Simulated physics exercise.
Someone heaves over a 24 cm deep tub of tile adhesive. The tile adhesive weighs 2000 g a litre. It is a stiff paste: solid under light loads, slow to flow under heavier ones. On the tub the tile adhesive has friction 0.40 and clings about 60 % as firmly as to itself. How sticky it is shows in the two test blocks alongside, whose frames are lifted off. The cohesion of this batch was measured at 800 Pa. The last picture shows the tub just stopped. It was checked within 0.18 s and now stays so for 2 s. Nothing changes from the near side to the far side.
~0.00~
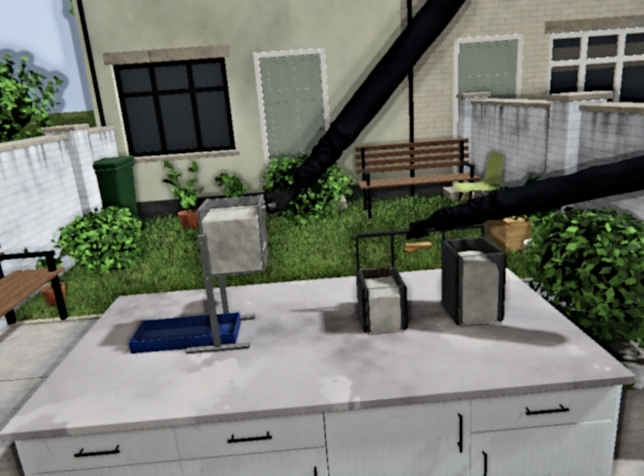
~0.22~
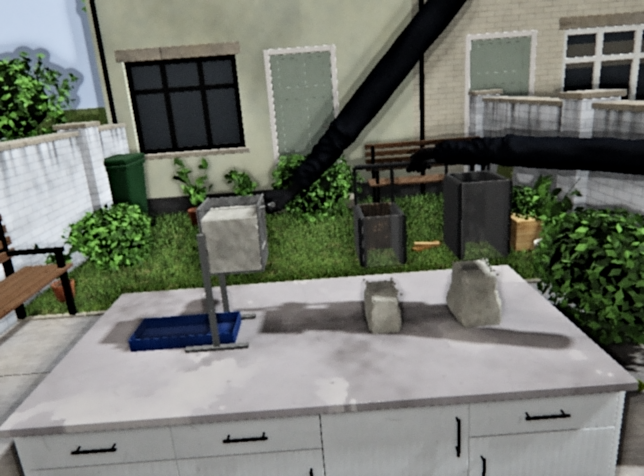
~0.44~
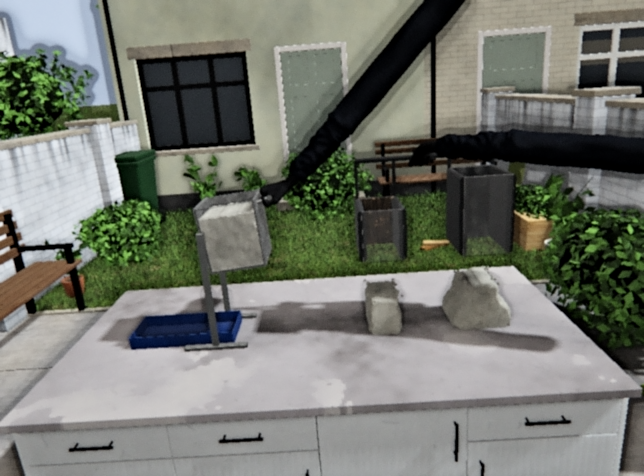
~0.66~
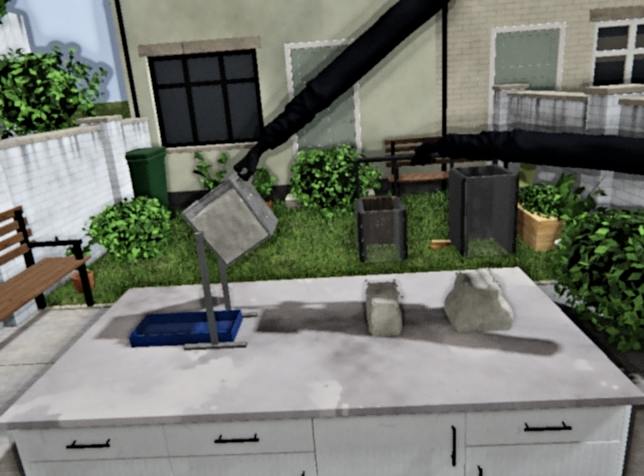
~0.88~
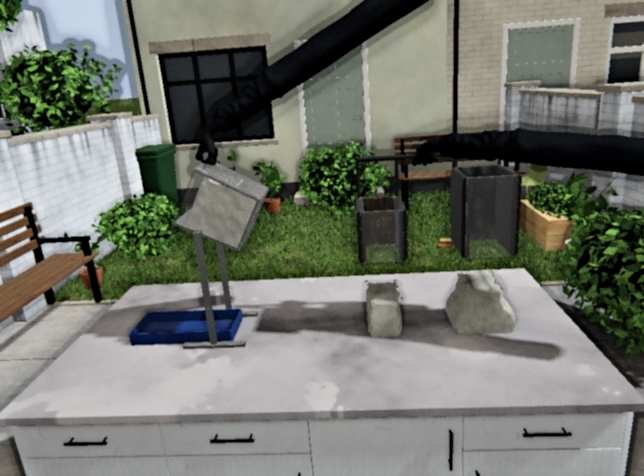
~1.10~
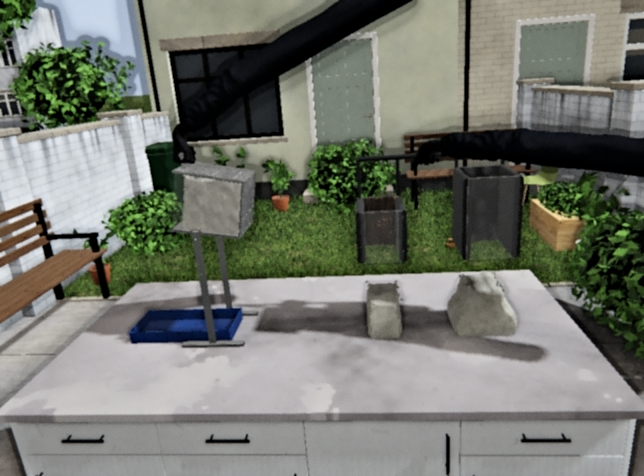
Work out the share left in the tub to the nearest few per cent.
Expect roughly 100 %.
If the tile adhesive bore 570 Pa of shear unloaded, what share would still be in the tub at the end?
It would be near 100 %.
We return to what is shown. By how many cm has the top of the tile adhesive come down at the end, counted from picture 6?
About 0 cm.
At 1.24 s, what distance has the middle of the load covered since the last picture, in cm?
About 0 cm.
By 1.24 s, the tub is at 80 degrees and holds 100 %.
By 1.41 s, the tub is at 80 degrees and holds 100 %.
By 1.58 s, the tub is at 80 degrees and holds 100 %.
By 1.75 s, the tub is at 80 degrees and holds 100 %.
By 3.10 s, at the end, the tub is at 80 degrees and holds 100 %.
